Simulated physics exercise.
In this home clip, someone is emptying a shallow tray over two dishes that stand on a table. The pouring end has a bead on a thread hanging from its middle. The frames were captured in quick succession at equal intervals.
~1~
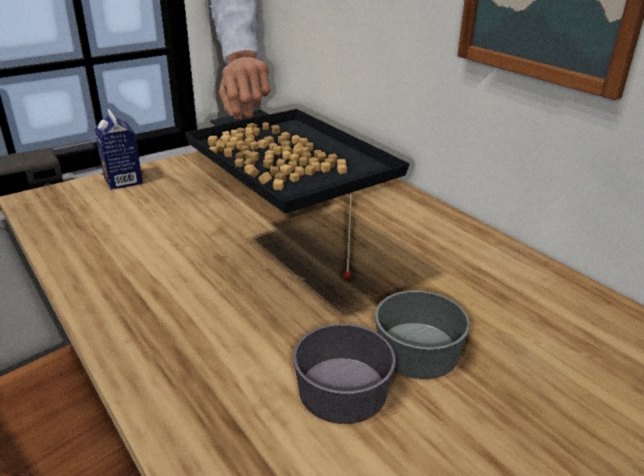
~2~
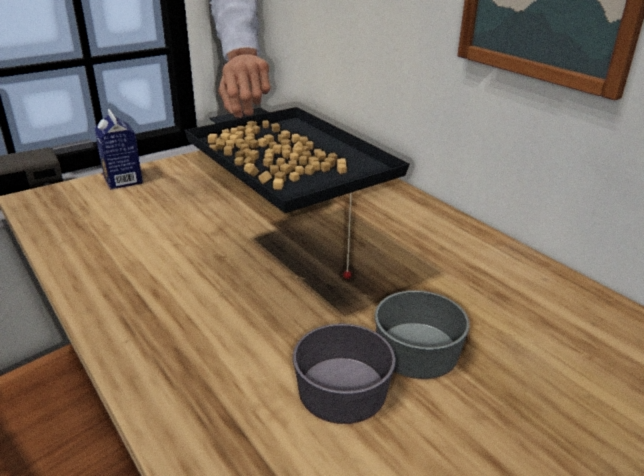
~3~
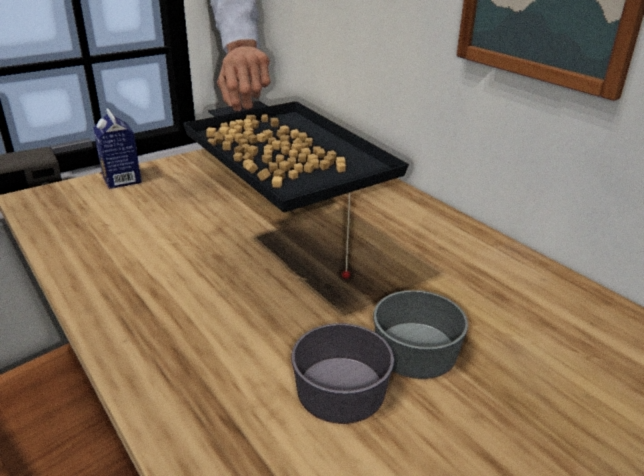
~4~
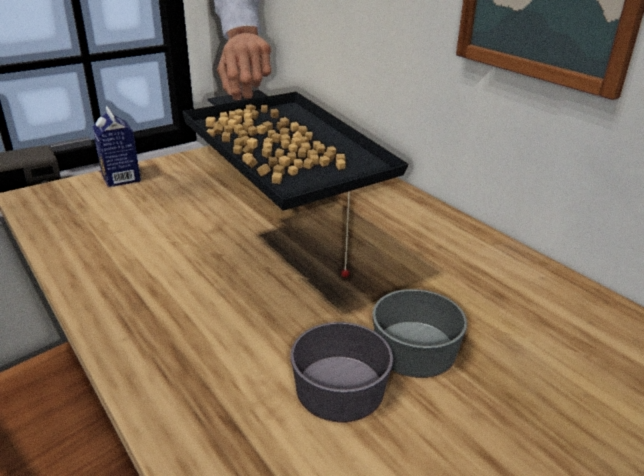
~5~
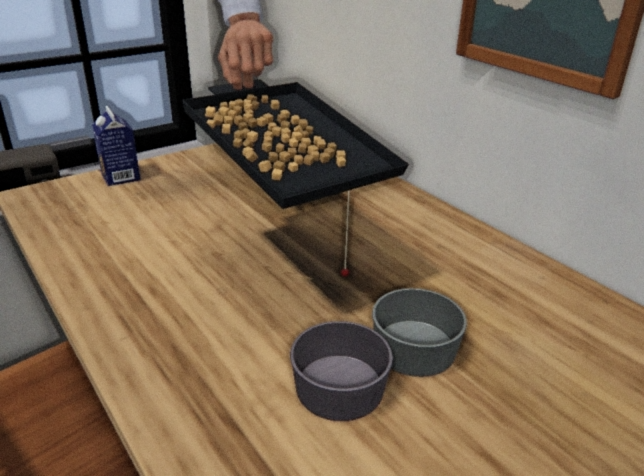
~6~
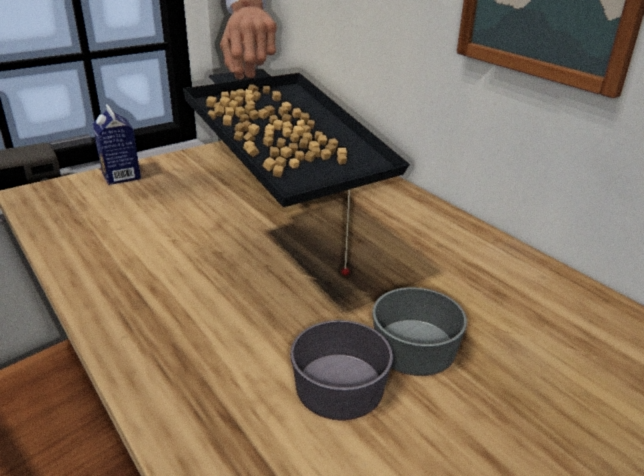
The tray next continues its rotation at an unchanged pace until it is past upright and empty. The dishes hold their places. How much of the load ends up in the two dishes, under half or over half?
Under half.
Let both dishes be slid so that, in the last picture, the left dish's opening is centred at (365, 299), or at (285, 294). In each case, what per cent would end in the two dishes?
First try: Roughly 80 per cent; second try: Roughly 0 per cent.
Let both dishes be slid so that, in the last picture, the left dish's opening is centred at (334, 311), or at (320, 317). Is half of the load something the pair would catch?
The bulk of it, then the bulk of it.
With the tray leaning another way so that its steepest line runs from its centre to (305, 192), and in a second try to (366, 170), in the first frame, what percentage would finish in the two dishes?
You'd get 10 per cent the first time and 10 per cent the second time.
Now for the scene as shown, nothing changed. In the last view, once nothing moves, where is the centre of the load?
The centre comes to rest close to (387, 331).
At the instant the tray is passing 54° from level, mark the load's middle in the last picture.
In the last view the centre sits at roughly (345, 163).
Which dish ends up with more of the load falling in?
Fuller at the end: The rightward one.
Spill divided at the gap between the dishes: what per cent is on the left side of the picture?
I'd say some 50 in a hundred.
Shortly afterwards, tray tipped steeply; all but a few on the tray; only a few in the air.
Next, tray tipped right over; all but a few on the tray; a little outside both.
Some moments later, tray tipped past a quarter turn; a little in the left dish; near a quarter in the right dish; near two thirds outside both.
In the end, tray tipped past a quarter turn; a little in the left dish; near a quarter in the right dish; near two thirds outside both.
